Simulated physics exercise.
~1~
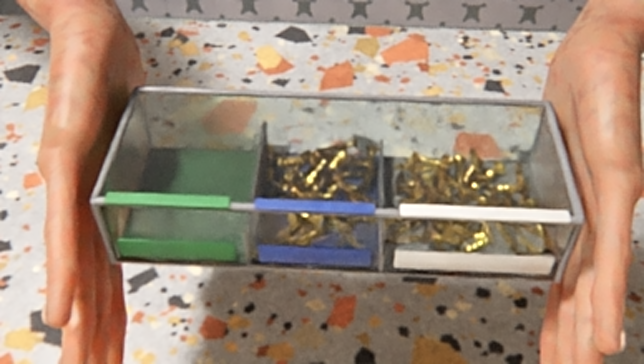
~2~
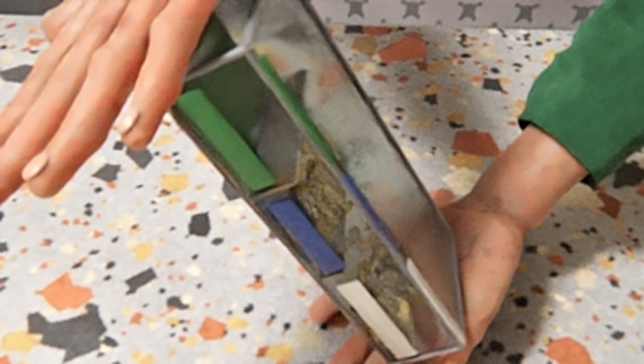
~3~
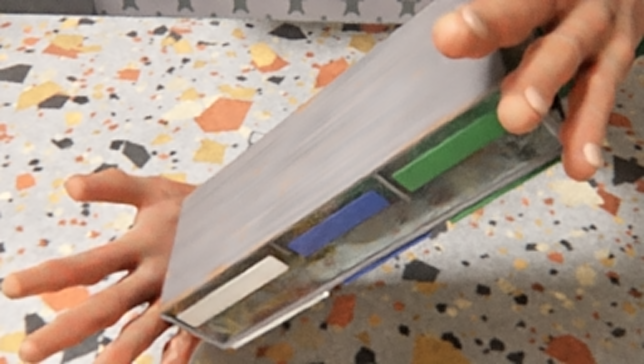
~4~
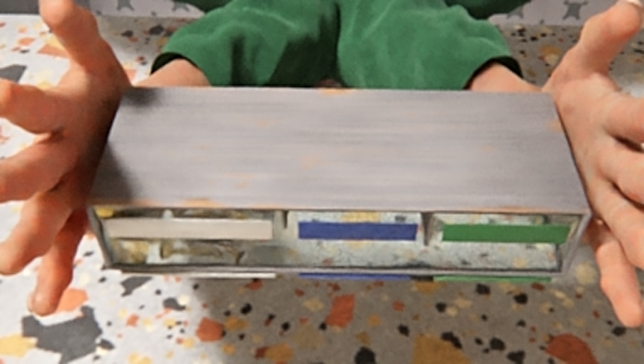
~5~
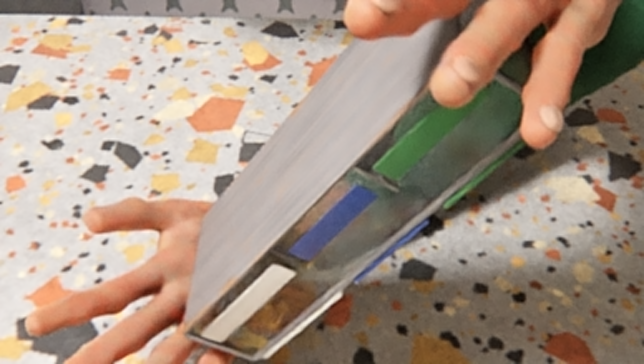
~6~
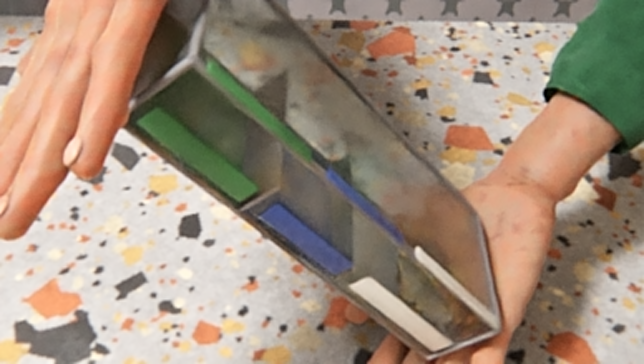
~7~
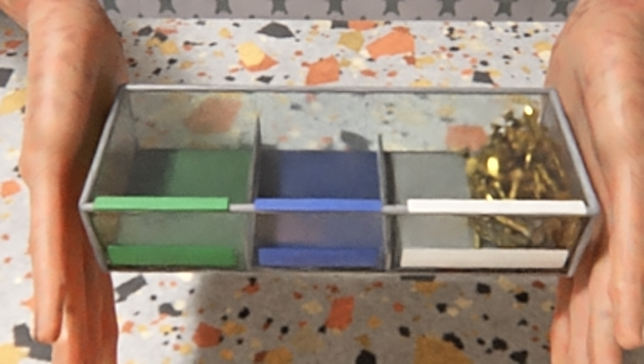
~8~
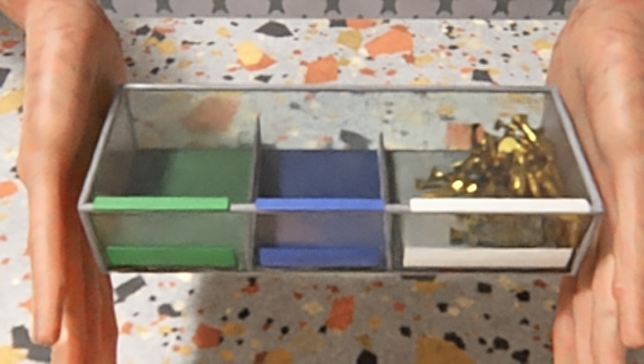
We see two hands hold a clear-lidded box of brass-coloured screws in its blue and white sections, turn it upside down, then bring it back level, and the screws end up gathered in the white section, with green and blue empty.
